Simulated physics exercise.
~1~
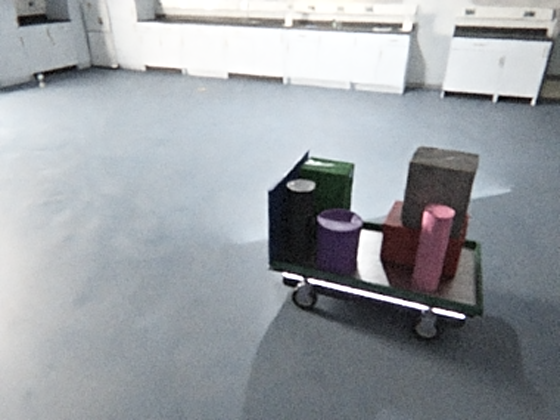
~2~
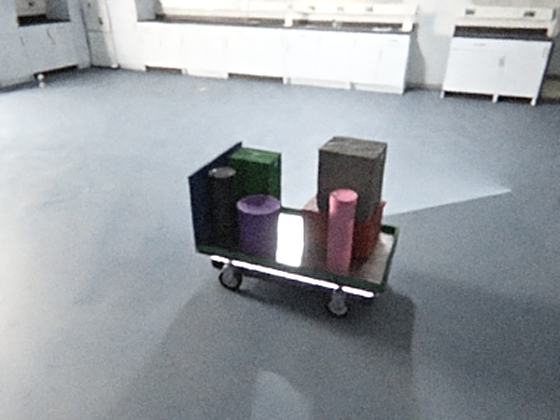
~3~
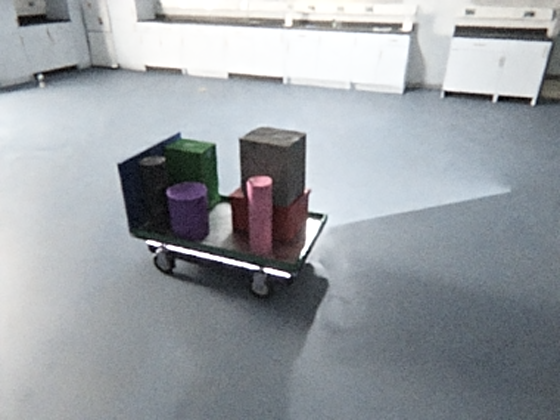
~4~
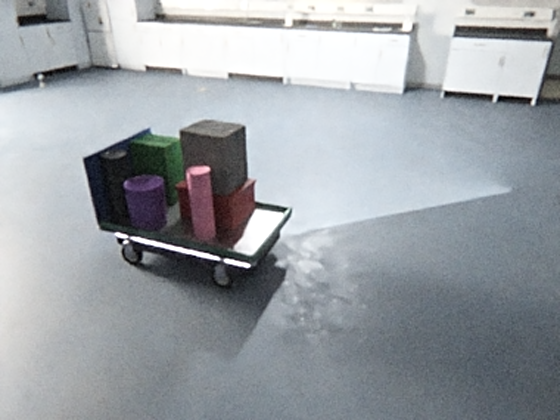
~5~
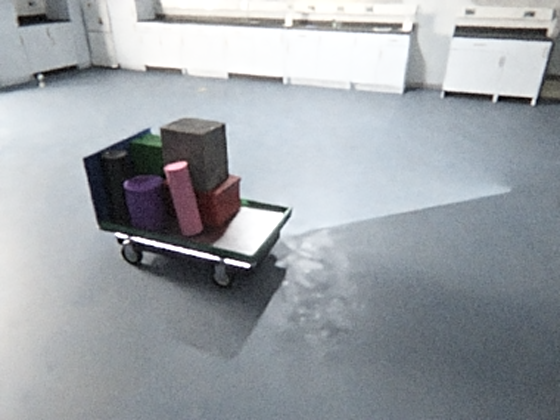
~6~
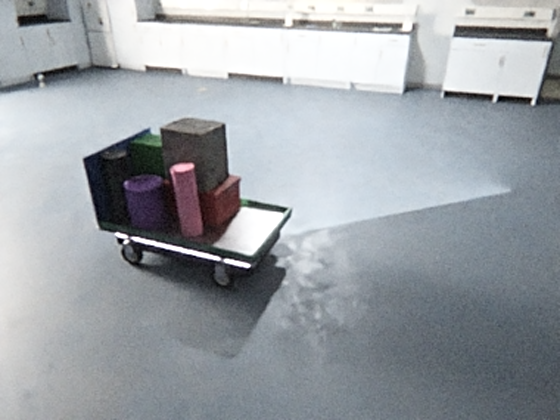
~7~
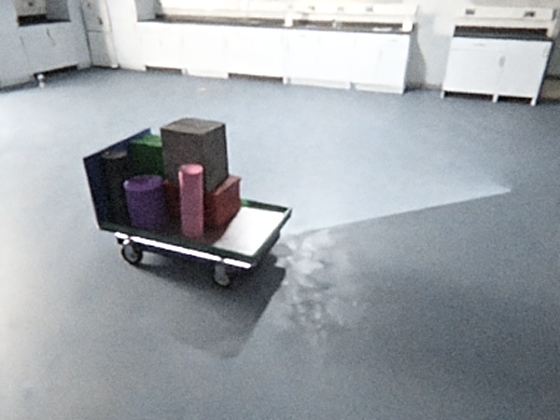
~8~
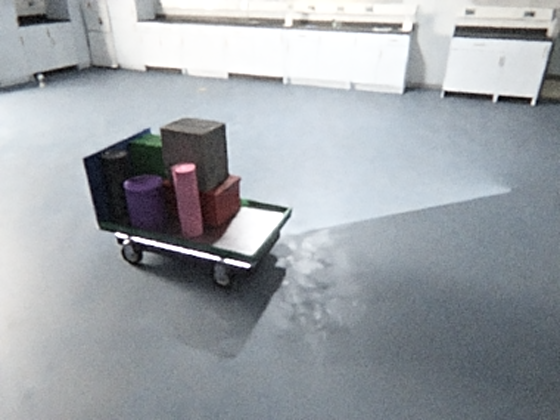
Across a lab floor, a loaded flat cart rolls left and stops, its grey box, red tote and rocking pink canister sliding forward.
